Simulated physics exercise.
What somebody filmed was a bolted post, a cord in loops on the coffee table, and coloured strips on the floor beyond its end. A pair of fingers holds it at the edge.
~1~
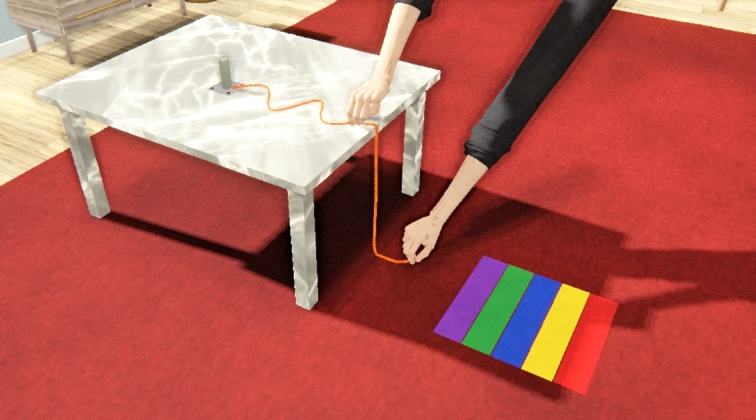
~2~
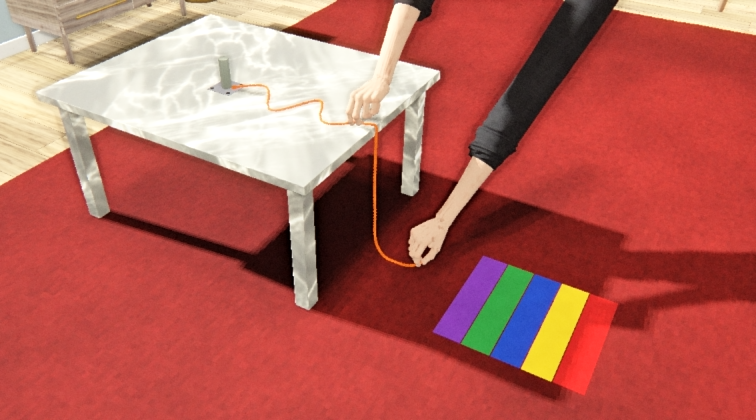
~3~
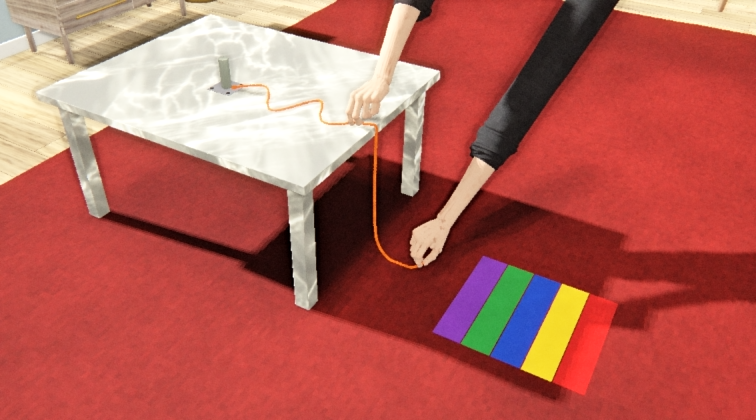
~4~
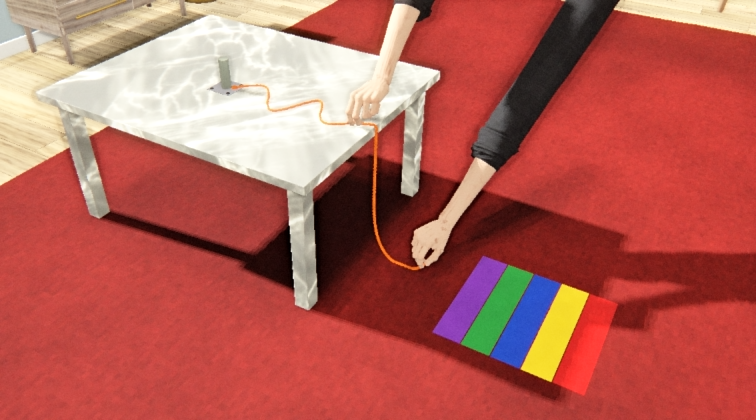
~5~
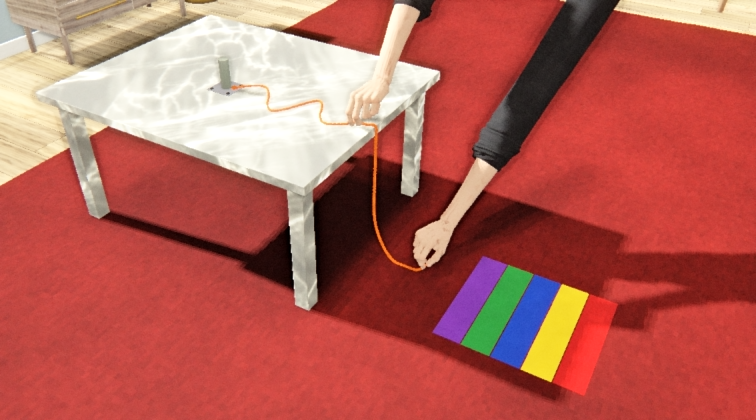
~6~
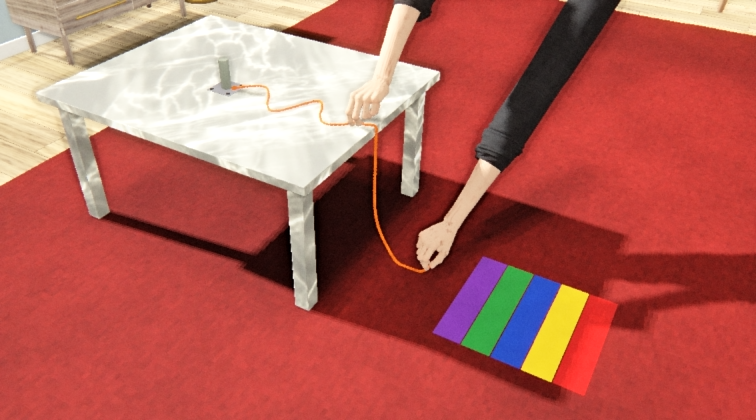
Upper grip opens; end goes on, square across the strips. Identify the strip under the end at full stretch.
Strip: Red.
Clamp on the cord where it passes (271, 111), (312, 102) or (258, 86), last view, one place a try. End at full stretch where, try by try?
Per try (px, approx.): (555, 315); (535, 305); (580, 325).
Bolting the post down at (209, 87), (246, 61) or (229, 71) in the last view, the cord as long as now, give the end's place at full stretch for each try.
First (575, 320), then (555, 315), then (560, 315).
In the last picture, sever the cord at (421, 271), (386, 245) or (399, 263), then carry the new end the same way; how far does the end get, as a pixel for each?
Roughly (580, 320), (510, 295), (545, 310).
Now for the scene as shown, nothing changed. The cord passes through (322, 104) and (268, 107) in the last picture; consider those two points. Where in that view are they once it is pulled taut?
(358, 124), then (297, 107).
A little later, end near (537, 307); over blue.
Next, end near (572, 320); over yellow.
When it is tight, end near (595, 329); over red. The end stops over the red strip.
